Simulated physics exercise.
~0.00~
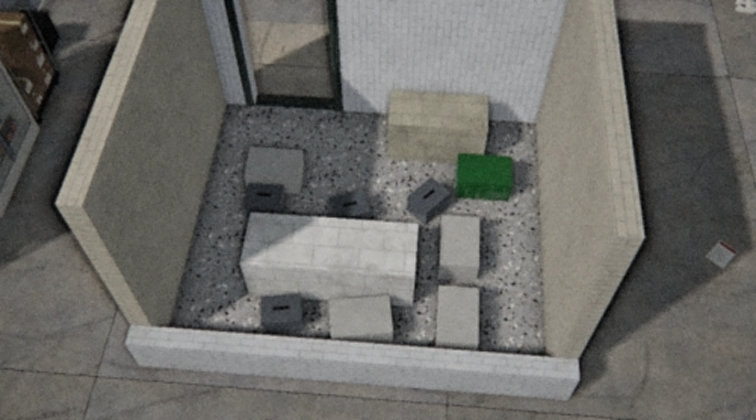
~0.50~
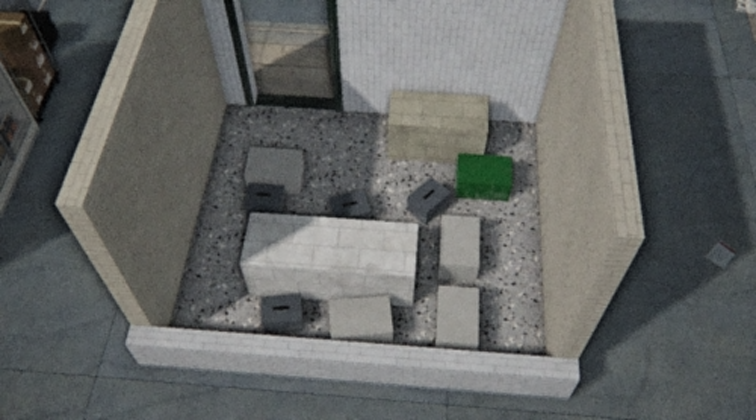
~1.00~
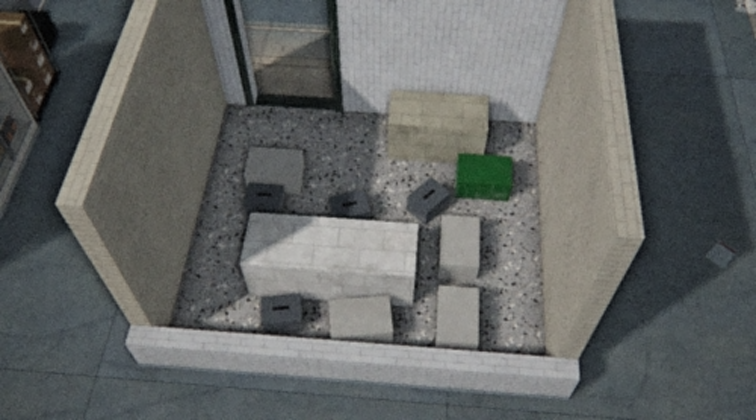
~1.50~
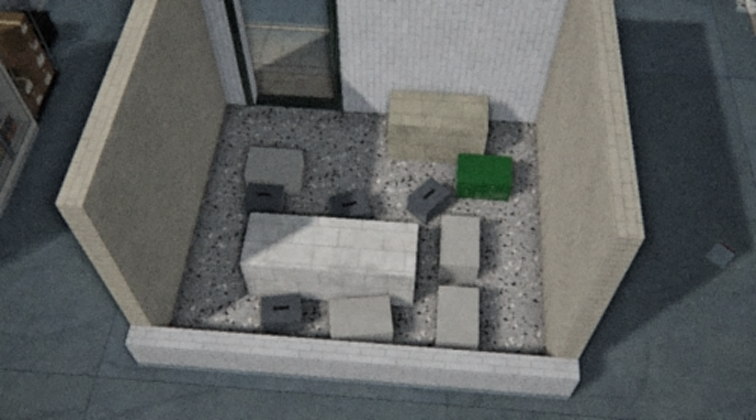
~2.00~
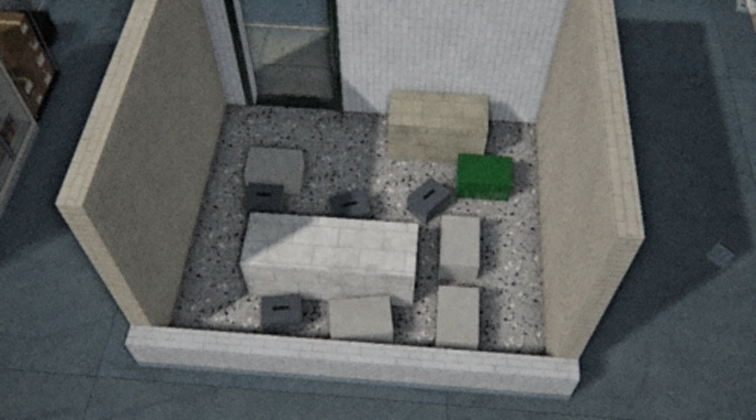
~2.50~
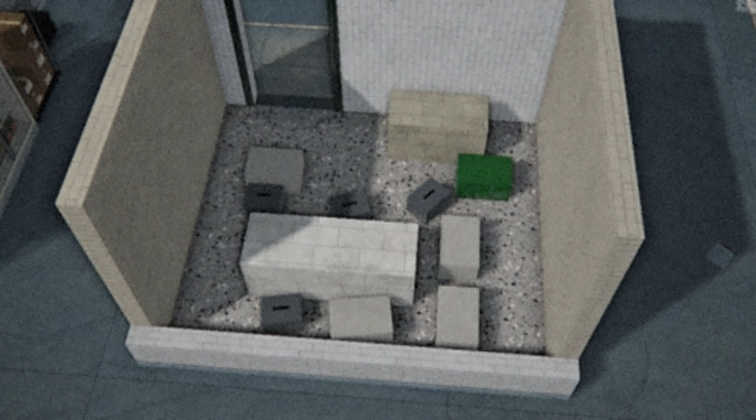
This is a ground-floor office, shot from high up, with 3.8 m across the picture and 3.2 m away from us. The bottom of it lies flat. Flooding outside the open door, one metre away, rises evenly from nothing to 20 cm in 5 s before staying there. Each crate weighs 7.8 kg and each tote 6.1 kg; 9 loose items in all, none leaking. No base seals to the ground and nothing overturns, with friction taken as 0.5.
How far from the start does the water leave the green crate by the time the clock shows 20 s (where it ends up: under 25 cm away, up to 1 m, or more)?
Looks like it will get pushed a little way.
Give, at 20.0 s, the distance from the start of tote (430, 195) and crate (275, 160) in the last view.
120 cm, 100 cm.
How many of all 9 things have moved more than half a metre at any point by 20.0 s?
Count: 9.
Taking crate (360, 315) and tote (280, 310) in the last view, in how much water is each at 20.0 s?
Around 17 cm and 17 cm.
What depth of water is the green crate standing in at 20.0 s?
Depth: About 21 cm.
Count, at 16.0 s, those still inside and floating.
Of them, 9.
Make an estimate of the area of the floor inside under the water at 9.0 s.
About 10.5 m2 is covered.
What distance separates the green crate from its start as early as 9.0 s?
Roughly 50 cm by then.
After 4.0 s the green crate is near (485, 169), 0.0 m from its start, aground; 0 afloat.
After 9.0 s the green crate is near (510, 140), 0.5 m from its start, aground; 6 afloat.
After 16.0 s the green crate is near (504, 118), 0.7 m from its start, afloat; 9 afloat.
After 20.0 s the green crate is near (505, 112), 0.7 m from its start, afloat; 9 afloat.
